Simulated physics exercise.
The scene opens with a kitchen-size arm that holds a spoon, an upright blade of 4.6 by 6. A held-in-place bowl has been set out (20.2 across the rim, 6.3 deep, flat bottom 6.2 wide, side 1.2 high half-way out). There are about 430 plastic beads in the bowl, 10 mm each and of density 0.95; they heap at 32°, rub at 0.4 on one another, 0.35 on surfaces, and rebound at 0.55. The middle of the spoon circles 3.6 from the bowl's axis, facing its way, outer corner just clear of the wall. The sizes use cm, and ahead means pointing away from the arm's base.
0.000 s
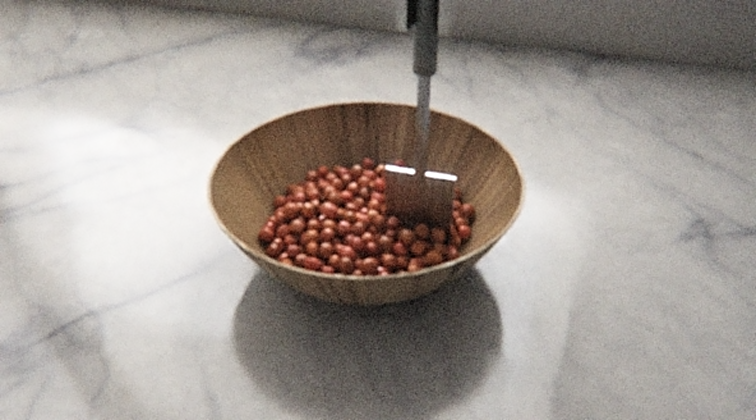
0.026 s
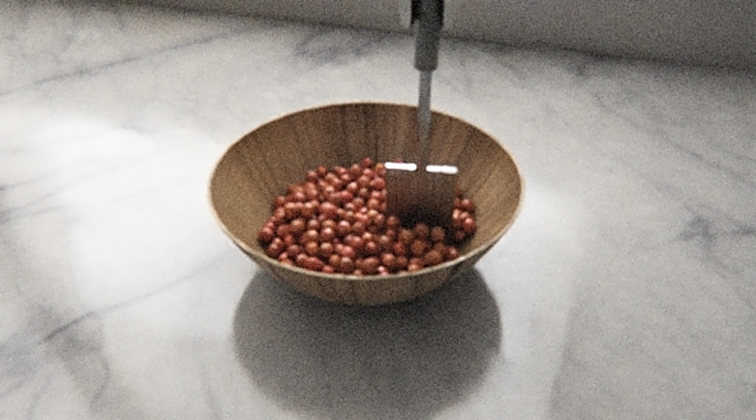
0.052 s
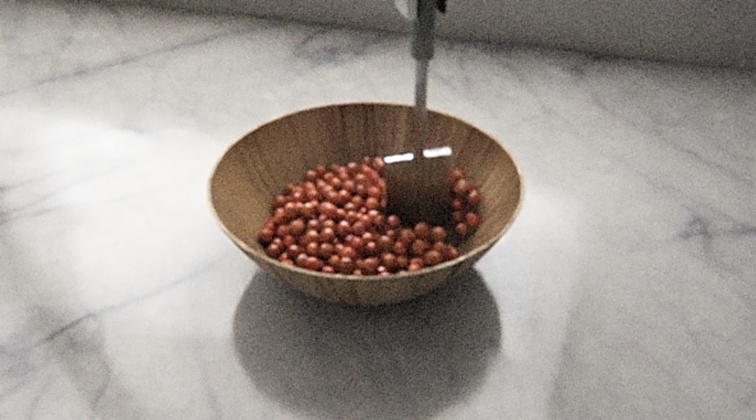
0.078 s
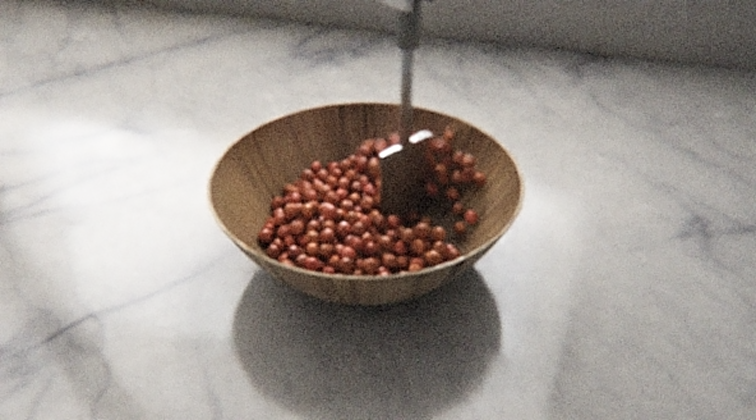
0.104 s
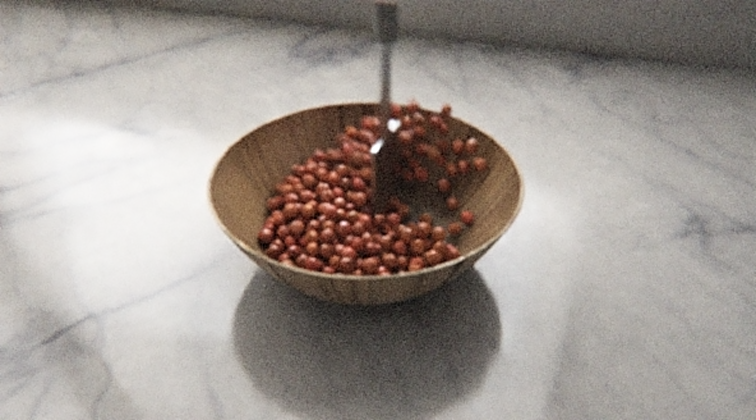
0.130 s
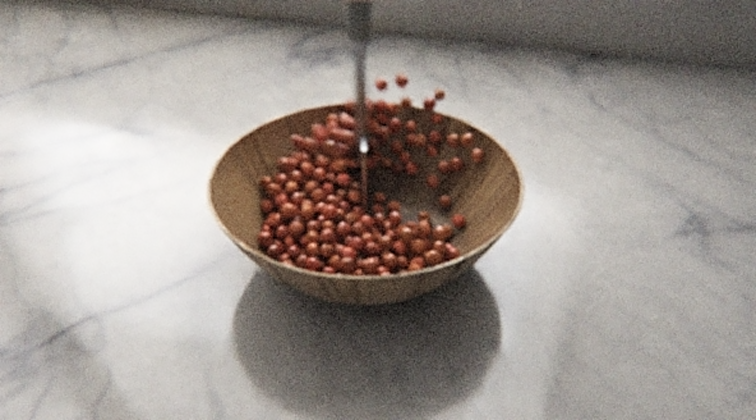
A robotic arm sweeps a flat blade leftward through red beads, flinging some above the wooden bowl.
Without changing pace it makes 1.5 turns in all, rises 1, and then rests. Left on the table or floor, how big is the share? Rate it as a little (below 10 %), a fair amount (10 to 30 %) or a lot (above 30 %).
A fair amount.
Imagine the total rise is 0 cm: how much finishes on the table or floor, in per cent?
Around 15 %.
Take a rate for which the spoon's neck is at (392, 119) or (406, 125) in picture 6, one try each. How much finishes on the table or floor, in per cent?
About 0 per cent, then about 0 per cent.
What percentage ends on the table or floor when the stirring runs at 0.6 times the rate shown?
That gives about 0 percent.
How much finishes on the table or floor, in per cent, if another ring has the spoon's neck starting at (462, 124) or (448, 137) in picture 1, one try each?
Roughly 0 % and 15 %.
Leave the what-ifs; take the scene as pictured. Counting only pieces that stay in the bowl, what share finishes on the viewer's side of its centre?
About 50 %.
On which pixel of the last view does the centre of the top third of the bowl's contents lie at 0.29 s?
The upper third is centred close to (312, 243).
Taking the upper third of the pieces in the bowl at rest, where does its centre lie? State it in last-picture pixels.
About (374, 206).
After 0.29 s, 274° round, highest piece 9 above the table; 393 in the bowl, 11 on the table or floor, 28 in flight or on the tool.
After 0.45 s, 78° round, highest piece 8 above the table; 372 in the bowl, 51 on the table or floor, 9 in flight or on the tool.
After 0.74 s, 180° round, highest piece 5 above the table; 370 in the bowl, 62 on the table or floor.
After 1.44 s, 180° round, highest piece 5 above the table; 370 in the bowl, 62 on the table or floor.
At rest, 370 in the bowl, 62 on the table or floor. That is 14 % on the table or floor.
